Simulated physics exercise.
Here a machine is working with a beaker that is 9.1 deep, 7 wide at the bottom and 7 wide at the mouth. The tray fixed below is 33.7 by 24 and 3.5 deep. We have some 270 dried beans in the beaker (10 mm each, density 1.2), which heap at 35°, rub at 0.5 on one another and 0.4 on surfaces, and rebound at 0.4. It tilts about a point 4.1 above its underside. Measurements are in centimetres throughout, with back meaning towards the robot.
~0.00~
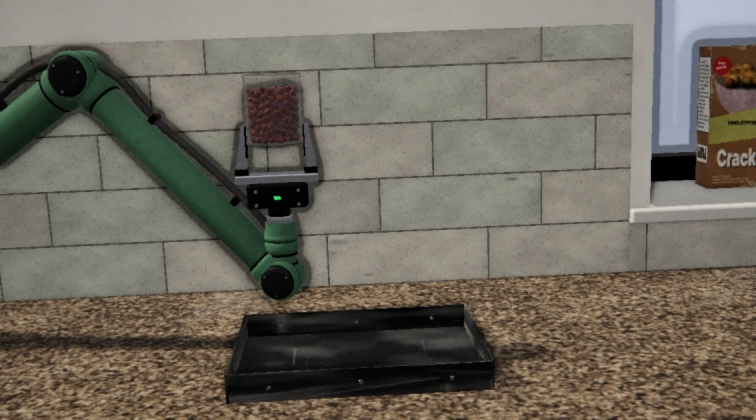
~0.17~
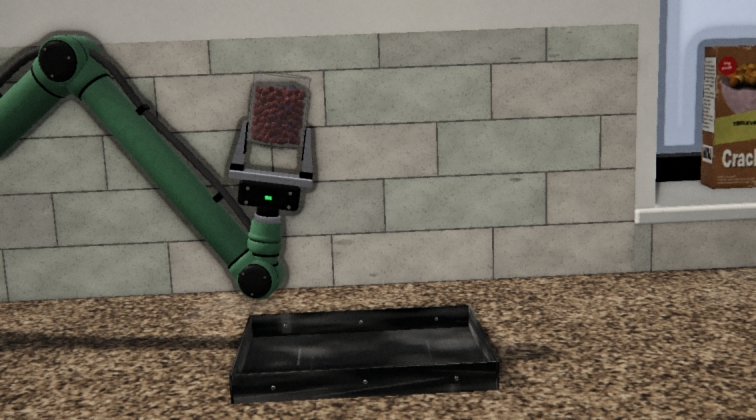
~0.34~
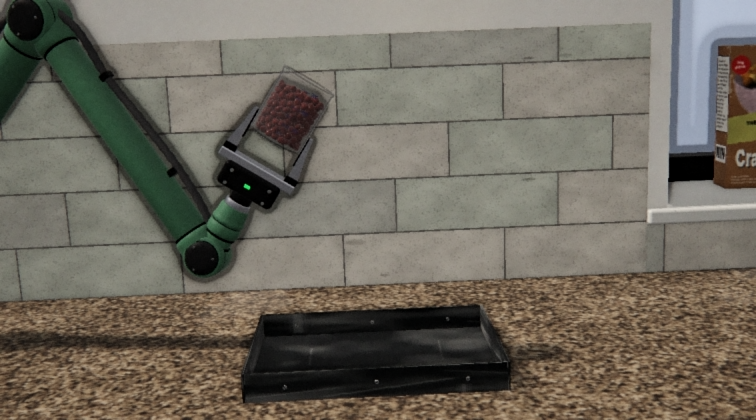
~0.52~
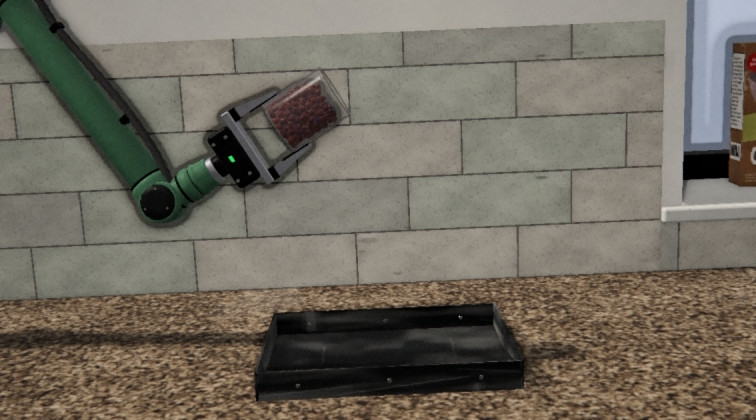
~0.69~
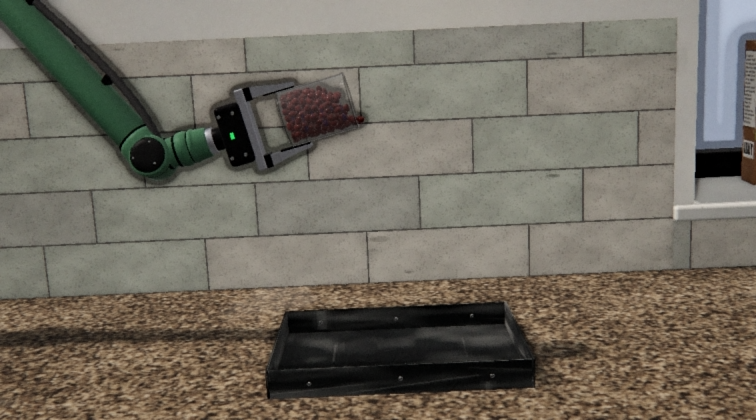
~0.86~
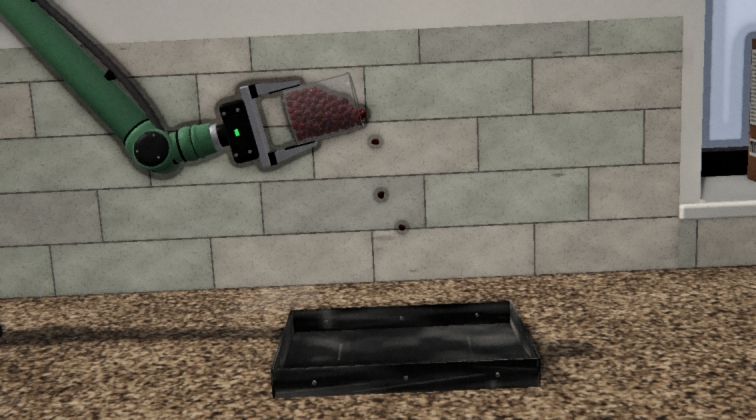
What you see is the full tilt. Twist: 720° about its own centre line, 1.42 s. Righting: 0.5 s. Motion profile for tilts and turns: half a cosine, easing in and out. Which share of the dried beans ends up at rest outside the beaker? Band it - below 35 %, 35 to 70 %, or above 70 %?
My answer is below 35 %.
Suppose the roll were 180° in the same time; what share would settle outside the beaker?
Then roughly 15 per cent.
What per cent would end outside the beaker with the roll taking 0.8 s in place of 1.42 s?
Expected share: Some 10 %.
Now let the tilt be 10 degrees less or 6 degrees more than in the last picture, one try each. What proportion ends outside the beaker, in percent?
Estimates: Close to 5 % and 40 %.
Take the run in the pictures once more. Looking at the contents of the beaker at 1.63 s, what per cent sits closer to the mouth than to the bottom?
Mouth-half fraction: Approx. 35 %.
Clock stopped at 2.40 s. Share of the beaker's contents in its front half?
Roughly 40 in every hundred.
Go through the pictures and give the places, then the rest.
The first picture shows beaker middle at (273, 110), upright; upper third of the load around (272, 99), from x 250 to 295, top at y 90; 269 in the beaker.
The second picture shows beaker middle at (279, 111), tipped 9°; upper third of the load around (277, 99), from x 255 to 305, top at y 90.
The third picture shows beaker middle at (292, 111), tipped 33°; upper third of the load around (290, 100), from x 260 to 320, top at y 85.
The fourth picture shows beaker middle at (306, 111), tipped 60°; upper third of the load around (304, 100), from x 270 to 335, top at y 85.
The fifth picture shows beaker middle at (317, 110), tipped 76°; upper third of the load around (310, 100), from x 285 to 360, top at y 90.
The sixth picture shows beaker middle at (322, 109), tipped 78°; upper third of the load around (312, 102), from x 290 to 400, top at y 90; 266 in the beaker, 3 in flight or on a rim.
After 1.63 s, tipped 78°, highest piece 39 above the table; 237 in the beaker, 25 in the tray, 7 in flight or on a rim.
After 2.40 s, tipped 68°, highest piece 37 above the table; 206 in the beaker, 58 in the tray, 5 in flight or on a rim.
After 2.98 s, upright, highest piece 40 above the table; 205 in the beaker, 64 in the tray.
After 3.68 s, upright, highest piece 40 above the table; 205 in the beaker, 64 in the tray.
At rest, 205 in the beaker, 64 in the tray. That is 24 % outside the beaker.
